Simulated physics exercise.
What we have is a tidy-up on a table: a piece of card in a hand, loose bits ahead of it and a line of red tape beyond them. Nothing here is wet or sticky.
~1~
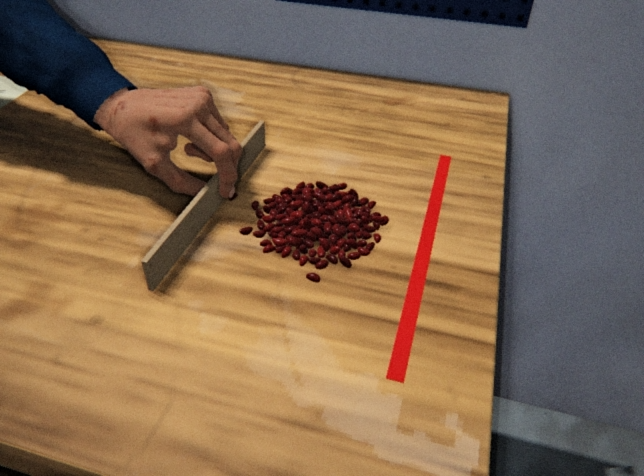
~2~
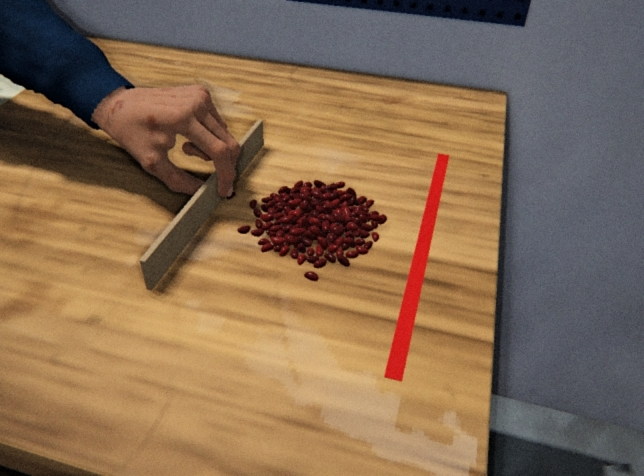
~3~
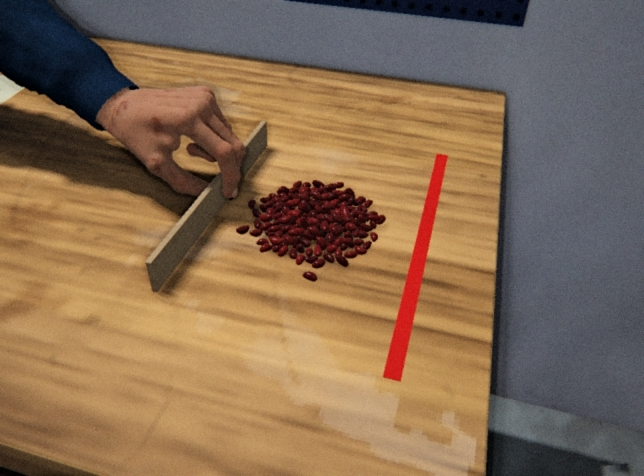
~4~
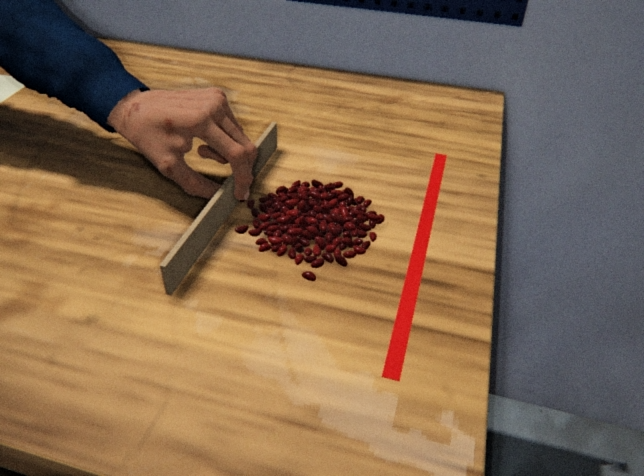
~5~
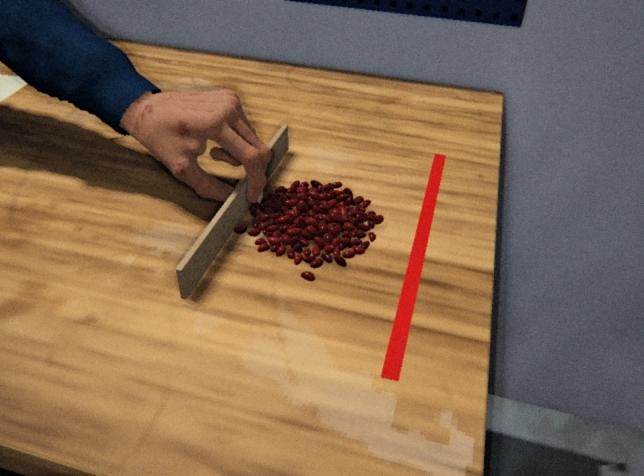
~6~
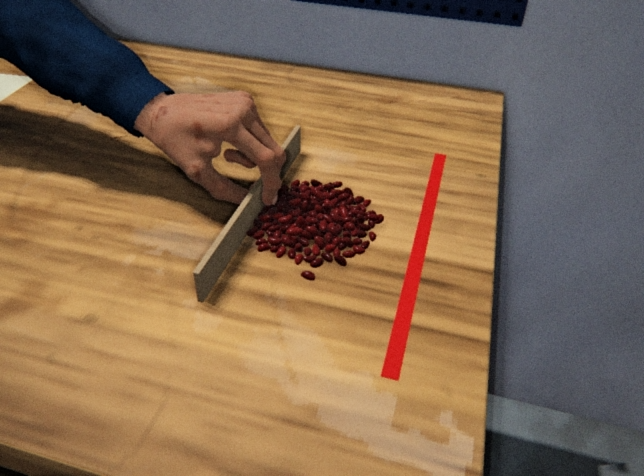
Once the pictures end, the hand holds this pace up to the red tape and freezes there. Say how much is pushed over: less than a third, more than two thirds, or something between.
Over the edge goes under a third of it.
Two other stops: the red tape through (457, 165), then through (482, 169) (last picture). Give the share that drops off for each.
About 50 and 90 per cent.
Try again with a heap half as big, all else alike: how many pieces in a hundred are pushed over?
About 10 per cent.
Soon after the last picture, piece of card still moving, near (345, 202); heap all on the table, its front near (437, 250).
A little later, piece of card stopped at the red tape; heap a small part over the edge.
Later still, piece of card stopped at the red tape; heap about a quarter over the edge.
At rest, piece of card stopped at the red tape; heap about a quarter over the edge.
